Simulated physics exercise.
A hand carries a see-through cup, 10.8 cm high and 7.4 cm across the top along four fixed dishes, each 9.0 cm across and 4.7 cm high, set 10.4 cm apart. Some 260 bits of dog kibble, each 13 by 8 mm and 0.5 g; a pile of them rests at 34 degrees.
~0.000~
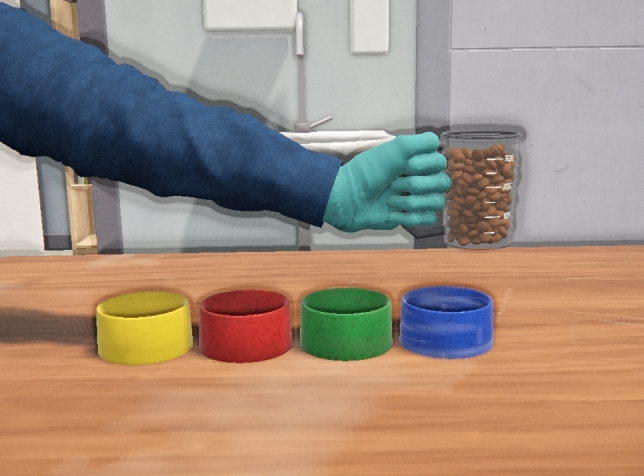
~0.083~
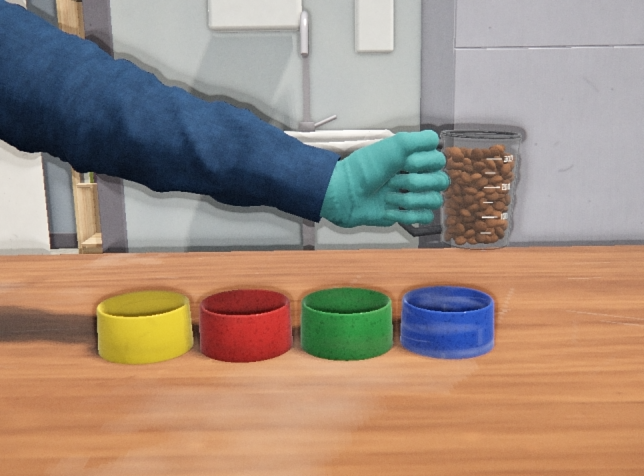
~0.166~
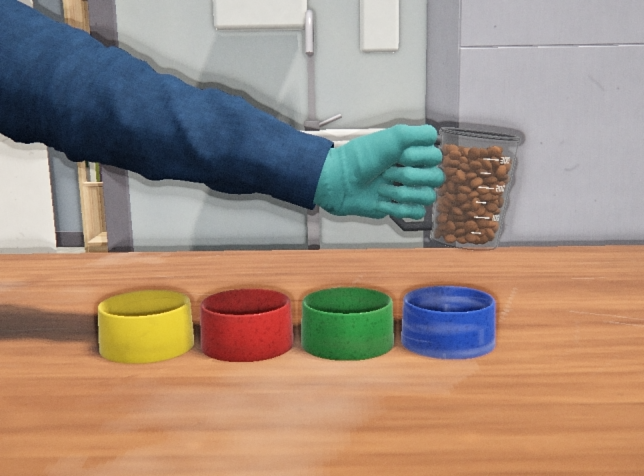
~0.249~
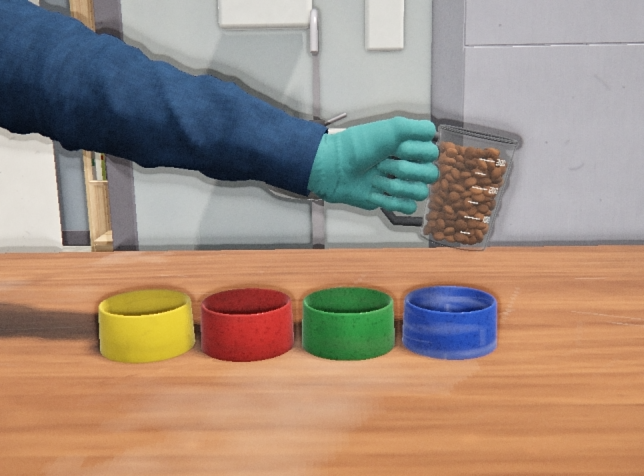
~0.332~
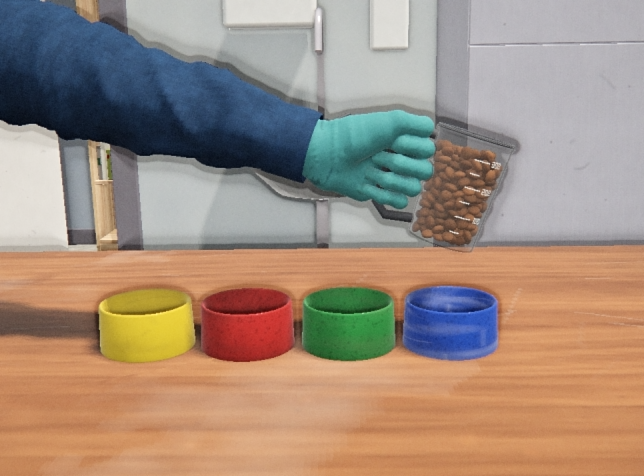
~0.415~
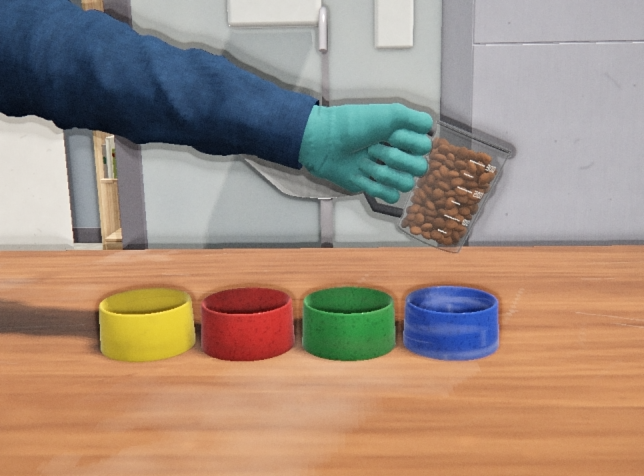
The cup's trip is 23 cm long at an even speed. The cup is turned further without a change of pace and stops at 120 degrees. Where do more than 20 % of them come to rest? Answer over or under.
Red: Under, blue: Under, green: Over, yellow: Under, counter: Under.
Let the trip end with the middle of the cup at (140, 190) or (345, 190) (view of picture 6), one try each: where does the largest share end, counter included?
Most goes to: Green, then blue.
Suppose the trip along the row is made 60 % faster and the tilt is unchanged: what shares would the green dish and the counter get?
In that case green 80; counter 20.
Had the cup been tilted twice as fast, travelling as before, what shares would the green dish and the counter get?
Then: Green 0, counter 20.
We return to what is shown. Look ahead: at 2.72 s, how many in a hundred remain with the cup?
About 0 per cent.
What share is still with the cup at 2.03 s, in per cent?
About 40 per cent.
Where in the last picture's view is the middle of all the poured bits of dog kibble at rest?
Near (354, 319).
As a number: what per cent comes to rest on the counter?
About 10 per cent.
After 1.38 s, tilt 86 degrees; cup holds 100 %.
Then, at 2.03 s, tilt 120 degrees; cup holds 40 %, blue 5 %, green 35 %.
Then, at 2.72 s, tilt 120 degrees; cup holds 0 %, blue 5 %, green 85 %.
By 3.0 s all is still; red 0 %, blue 5 %, green 85 %, yellow 0 %, counter 10 %.
